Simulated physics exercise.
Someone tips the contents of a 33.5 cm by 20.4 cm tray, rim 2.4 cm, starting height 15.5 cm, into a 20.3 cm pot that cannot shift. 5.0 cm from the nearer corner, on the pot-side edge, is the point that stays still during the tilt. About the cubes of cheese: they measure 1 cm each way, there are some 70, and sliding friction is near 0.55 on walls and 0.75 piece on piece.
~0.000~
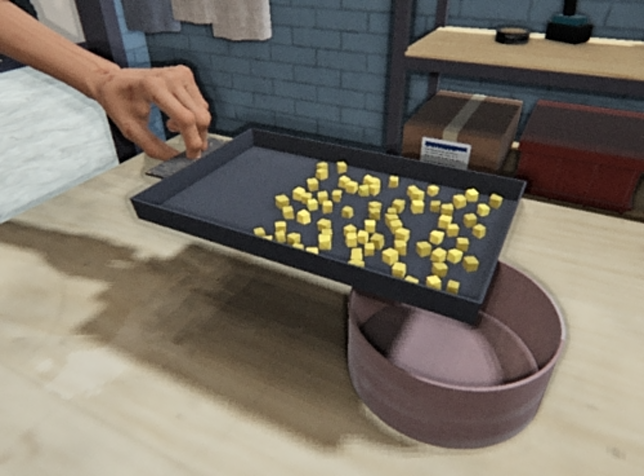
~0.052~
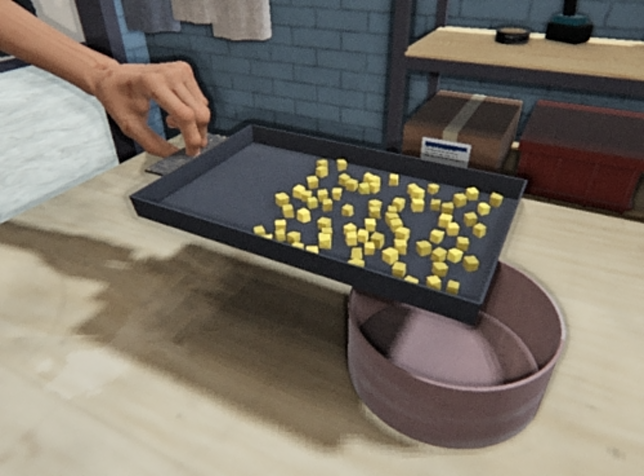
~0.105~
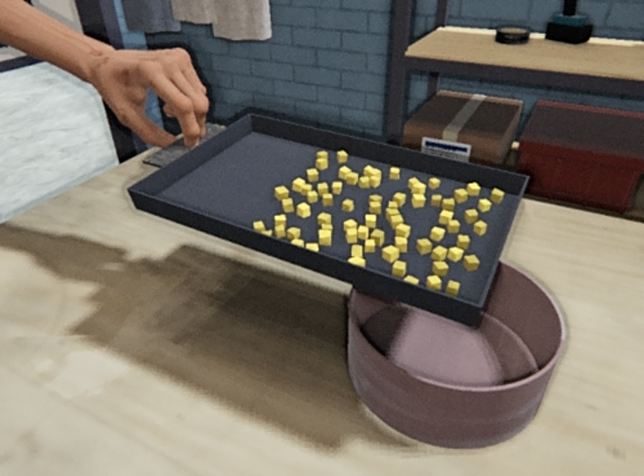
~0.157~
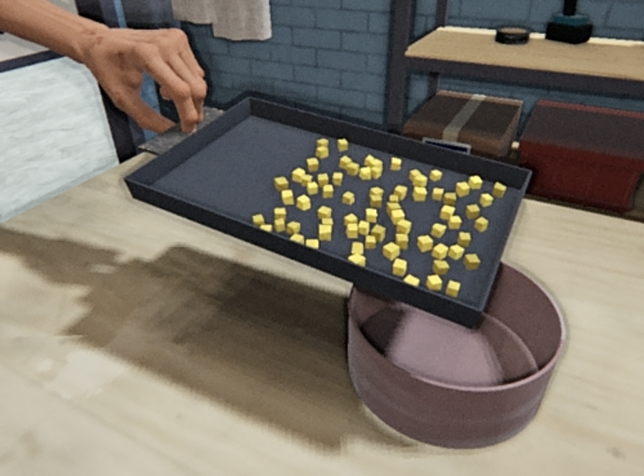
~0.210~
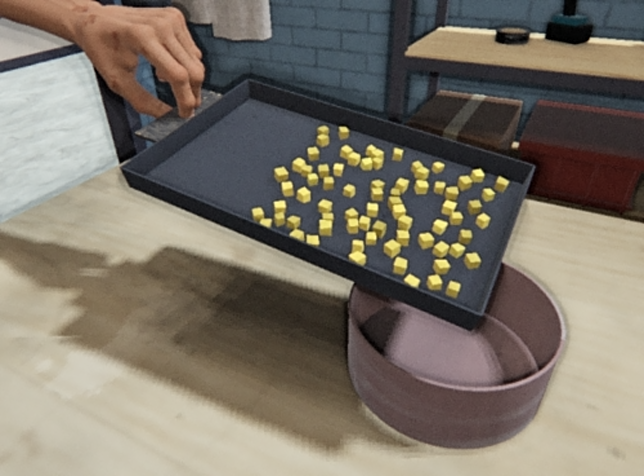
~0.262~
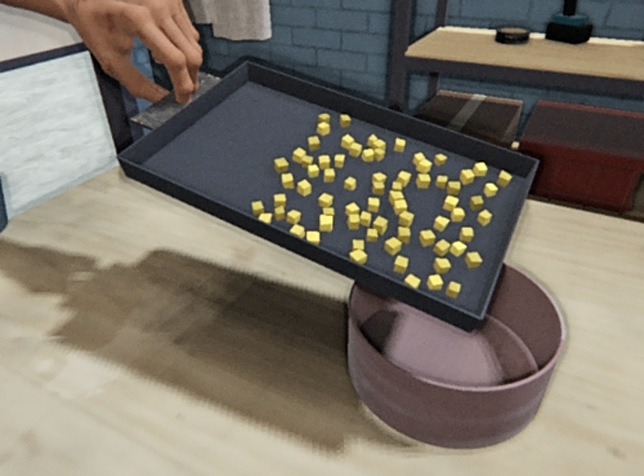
In a room with a blue brick wall and wooden shelving, a pale wooden tabletop is seen from slightly above. A dark tray scattered with small yellow cubes sits at centre, its right end above a round mauve pot, with a hand at its far left. The tray's left side rises steadily as the hand lifts, tilting it gently rightward, while the cubes stay spread on it and the camera holds still.
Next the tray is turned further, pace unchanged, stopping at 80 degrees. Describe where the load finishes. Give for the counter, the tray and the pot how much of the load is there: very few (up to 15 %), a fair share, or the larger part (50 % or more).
Counter: A fair share, tray: The larger part, pot: Very few.
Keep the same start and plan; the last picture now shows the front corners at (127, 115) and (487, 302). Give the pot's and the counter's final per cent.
Split: Pot = 10, counter = 25.
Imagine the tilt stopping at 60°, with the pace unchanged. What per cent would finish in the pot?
Around 0 %, I reckon.
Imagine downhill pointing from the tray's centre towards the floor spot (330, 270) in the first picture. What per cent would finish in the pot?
Something like 0 per cent of the pieces.
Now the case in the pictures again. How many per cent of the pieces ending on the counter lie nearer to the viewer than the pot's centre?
Share: Roughly 100 %.
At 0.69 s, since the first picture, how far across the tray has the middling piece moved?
By then it sits near 5 cm from where it began.
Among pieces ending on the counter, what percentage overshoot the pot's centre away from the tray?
Estimate: Roughly 90 per cent of the pieces.
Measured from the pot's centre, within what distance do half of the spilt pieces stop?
Close to 24 cm, give or take.
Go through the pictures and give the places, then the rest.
In the first frame, tray tilt 0 degrees, front corners at (134, 198) and (478, 300); middle of the pieces at (375, 214); pot at (452, 305).
In the second frame, tray tilt 1 degrees, front corners at (133, 195) and (478, 301); middle of the pieces at (375, 212).
In the third frame, tray tilt 3 degrees, front corners at (131, 188) and (478, 304), lowest corner right front; middle of the pieces at (375, 208).
In the fourth frame, tray tilt 7 degrees, front corners at (128, 177) and (479, 307), lowest corner right front; middle of the pieces at (376, 201).
In the fifth frame, tray tilt 11 degrees, front corners at (124, 167) and (479, 311), lowest corner right front; middle of the pieces at (377, 195).
In the sixth frame, tray tilt 15 degrees, front corners at (120, 156) and (479, 315), lowest corner right front; middle of the pieces at (378, 188); pot at (452, 305). Its pace works out near 75 degrees a second.
Then, at 0.69 s, tilt 46 degrees; the tray holds 100 %, the pot 0 %.
After 0.97 s, tilt 67 degrees; the tray holds 80 %, the pot 0 %.
After 1.36 s, tilt 80 degrees; the tray holds 65 %, the pot 0 %.
In the end, at 2.7 s, counter 40 %, tray 60 %, pot 0 %.
